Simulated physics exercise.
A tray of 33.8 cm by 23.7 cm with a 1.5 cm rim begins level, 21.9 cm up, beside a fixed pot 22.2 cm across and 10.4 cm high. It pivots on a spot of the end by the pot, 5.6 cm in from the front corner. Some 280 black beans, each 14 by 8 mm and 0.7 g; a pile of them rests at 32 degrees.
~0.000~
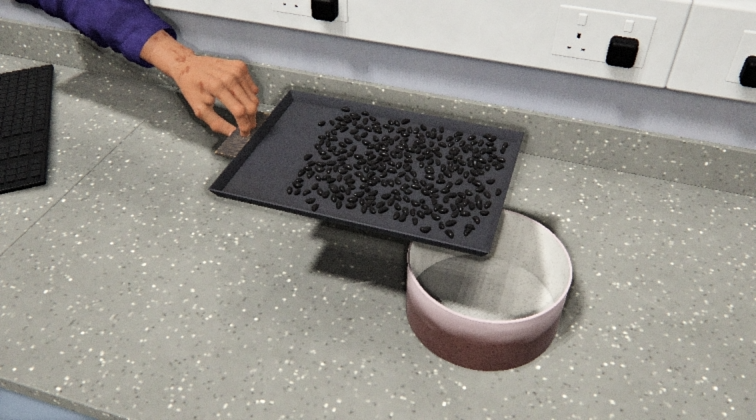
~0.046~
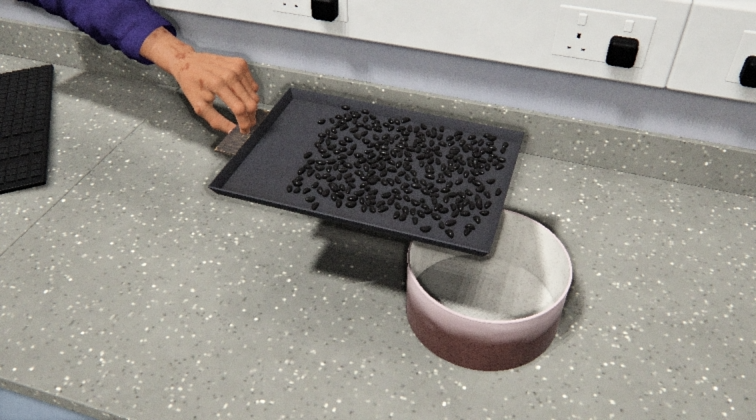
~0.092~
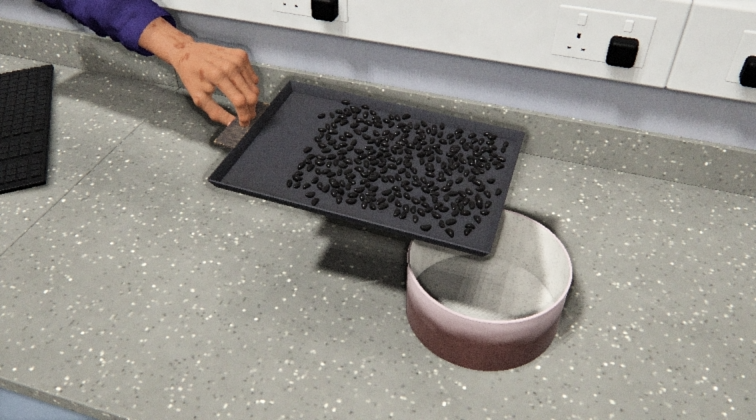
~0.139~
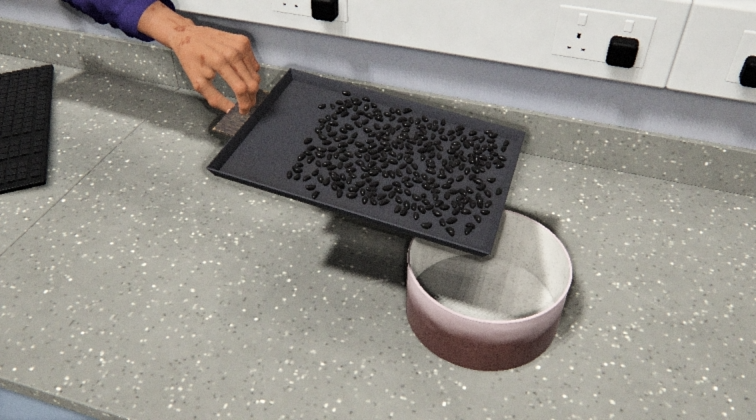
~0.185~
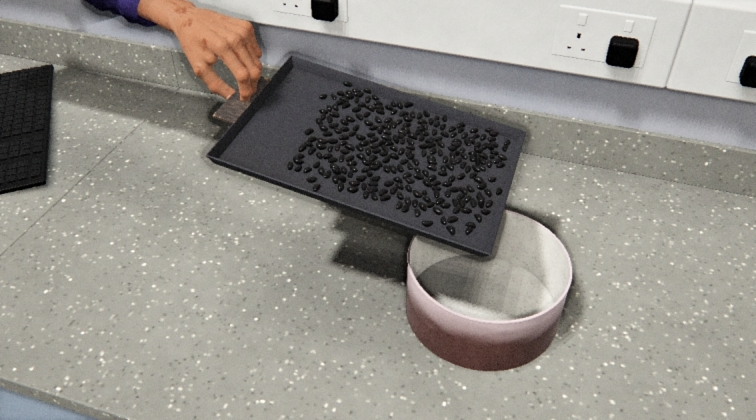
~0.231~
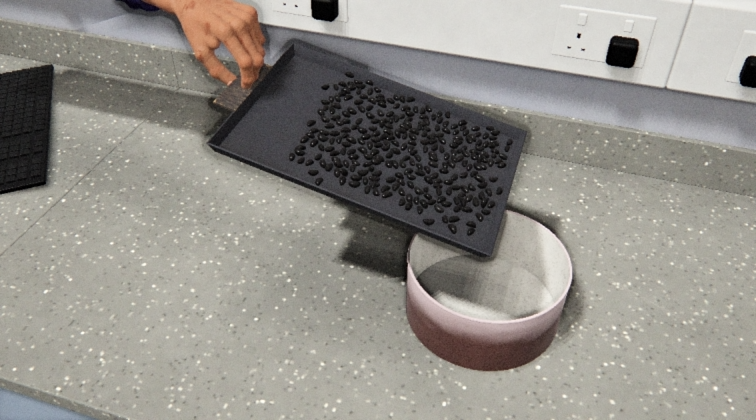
A hand at the left raises one end of a dark tray of black beans.
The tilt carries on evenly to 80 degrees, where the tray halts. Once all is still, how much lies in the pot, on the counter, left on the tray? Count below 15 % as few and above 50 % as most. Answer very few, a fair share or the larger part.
In the pot: The larger part; on the counter: A fair share; left on the tray: Very few.
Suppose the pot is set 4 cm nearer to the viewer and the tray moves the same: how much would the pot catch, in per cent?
It would be near 70 per cent.
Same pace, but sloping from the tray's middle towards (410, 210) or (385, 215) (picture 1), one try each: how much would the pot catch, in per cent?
Some 10 and 5 per cent.
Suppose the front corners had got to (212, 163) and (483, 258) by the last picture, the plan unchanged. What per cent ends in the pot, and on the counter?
Pot 0, counter 100.
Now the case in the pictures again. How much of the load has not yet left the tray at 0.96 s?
About 35 per cent.
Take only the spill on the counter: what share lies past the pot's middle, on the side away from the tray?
About 90 per cent.
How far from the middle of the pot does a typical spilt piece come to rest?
About 26 cm.
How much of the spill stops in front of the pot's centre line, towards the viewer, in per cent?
About 70 per cent.
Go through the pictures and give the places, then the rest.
The first frame shows tray tilt 0 degrees, front corners at (216, 187) and (484, 247); middle of the pieces at (399, 165); pot at (489, 259).
The second frame shows tray tilt 1 degrees, front corners at (216, 184) and (484, 247); middle of the pieces at (399, 164).
The third frame shows tray tilt 3 degrees, front corners at (215, 177) and (484, 247); middle of the pieces at (399, 161).
The fourth frame shows tray tilt 6 degrees, front corners at (215, 166) and (485, 248), lowest corner right front; middle of the pieces at (400, 156).
The fifth frame shows tray tilt 9 degrees, front corners at (215, 154) and (486, 248), lowest corner right front; middle of the pieces at (402, 151).
The sixth frame shows tray tilt 13 degrees, front corners at (215, 142) and (486, 249), lowest corner right front; middle of the pieces at (404, 146); pot at (489, 259). Its pace works out near 75 degrees a second.
After 0.67 s, tilt 45 degrees; the tray holds 100 %, the pot 0 %.
After 0.96 s, tilt 67 degrees; the tray holds 35 %, the pot 20 %.
After 1.35 s, tilt 80 degrees; the tray holds 0 %, the pot 60 %.
At rest (2.5 s), pot 65 %, counter 35 %, tray 0 %.
